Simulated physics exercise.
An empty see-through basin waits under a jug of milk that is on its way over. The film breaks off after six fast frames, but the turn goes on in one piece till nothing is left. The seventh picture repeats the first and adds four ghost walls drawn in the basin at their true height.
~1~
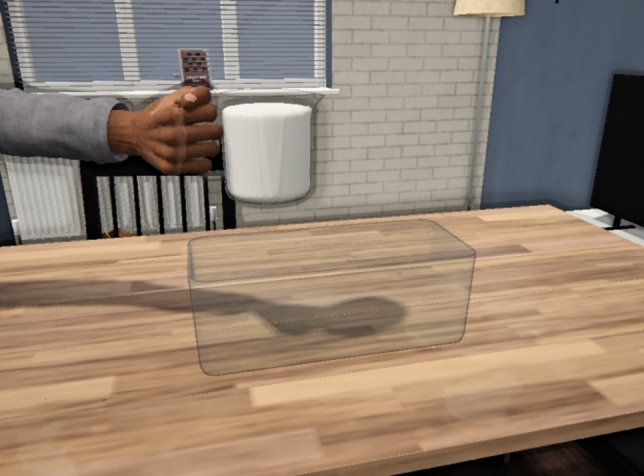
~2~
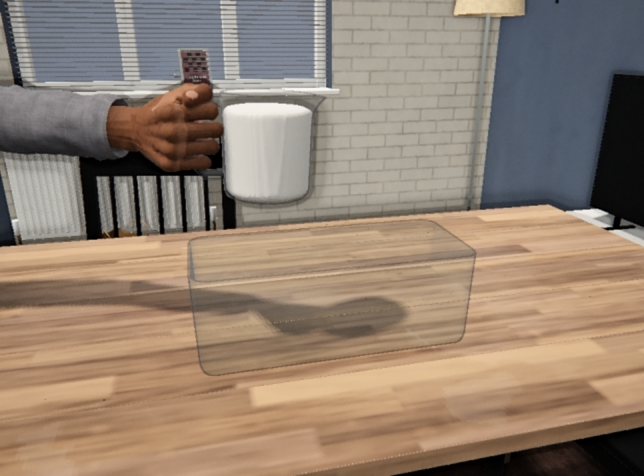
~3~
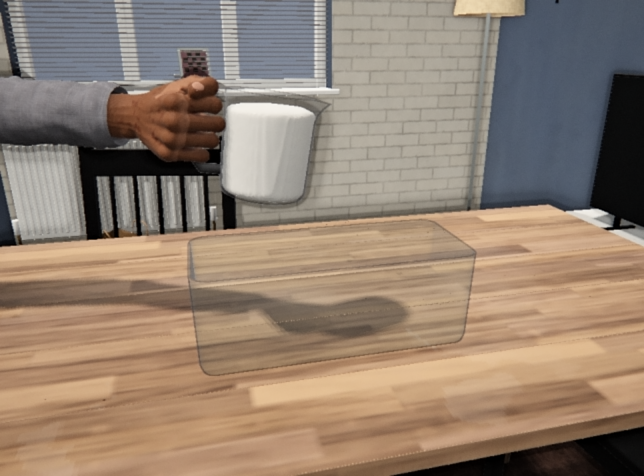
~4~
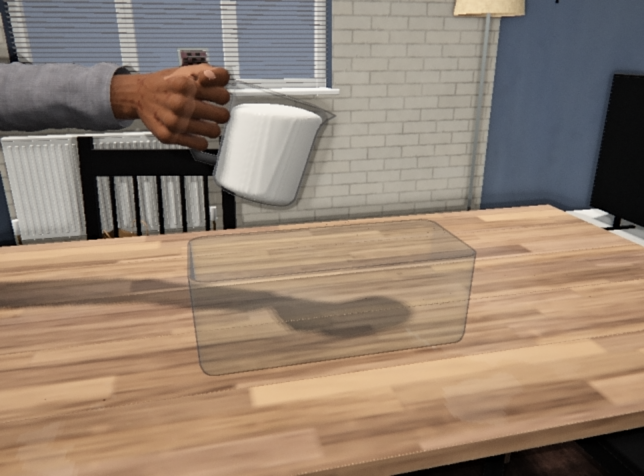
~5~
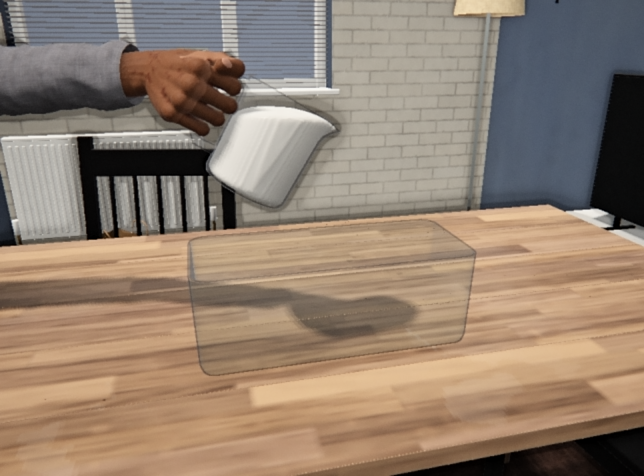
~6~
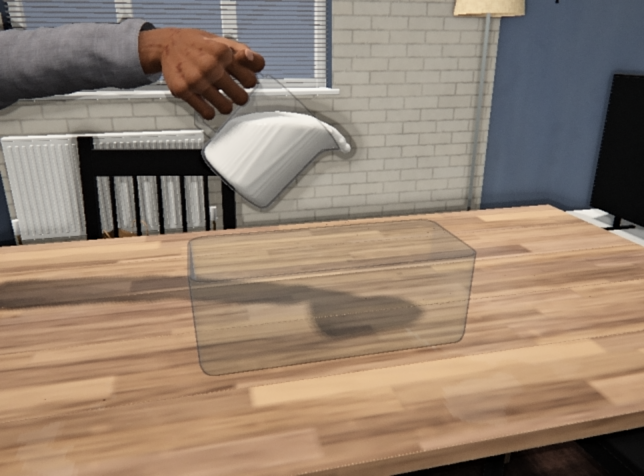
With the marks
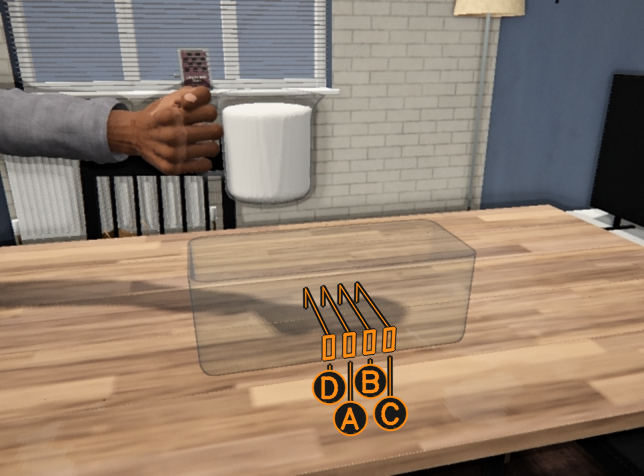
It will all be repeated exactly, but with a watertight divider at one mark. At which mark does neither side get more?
Use slot C.
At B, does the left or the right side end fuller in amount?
The right one.
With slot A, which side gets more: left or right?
More ends on the right.
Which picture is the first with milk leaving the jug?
In picture 6.
On the marked copy, A at (350, 362); B at (370, 359); C at (389, 357); D at (329, 365).
If A is chosen, about 12 % ends left of the wall and 86 % right of it.
If B is chosen, about 25 % ends left of the wall and 73 % right of it.
If C is chosen, about 56 % ends left of the wall and 43 % right of it.
If D is chosen, about 12 % ends left of the wall and 86 % right of it.
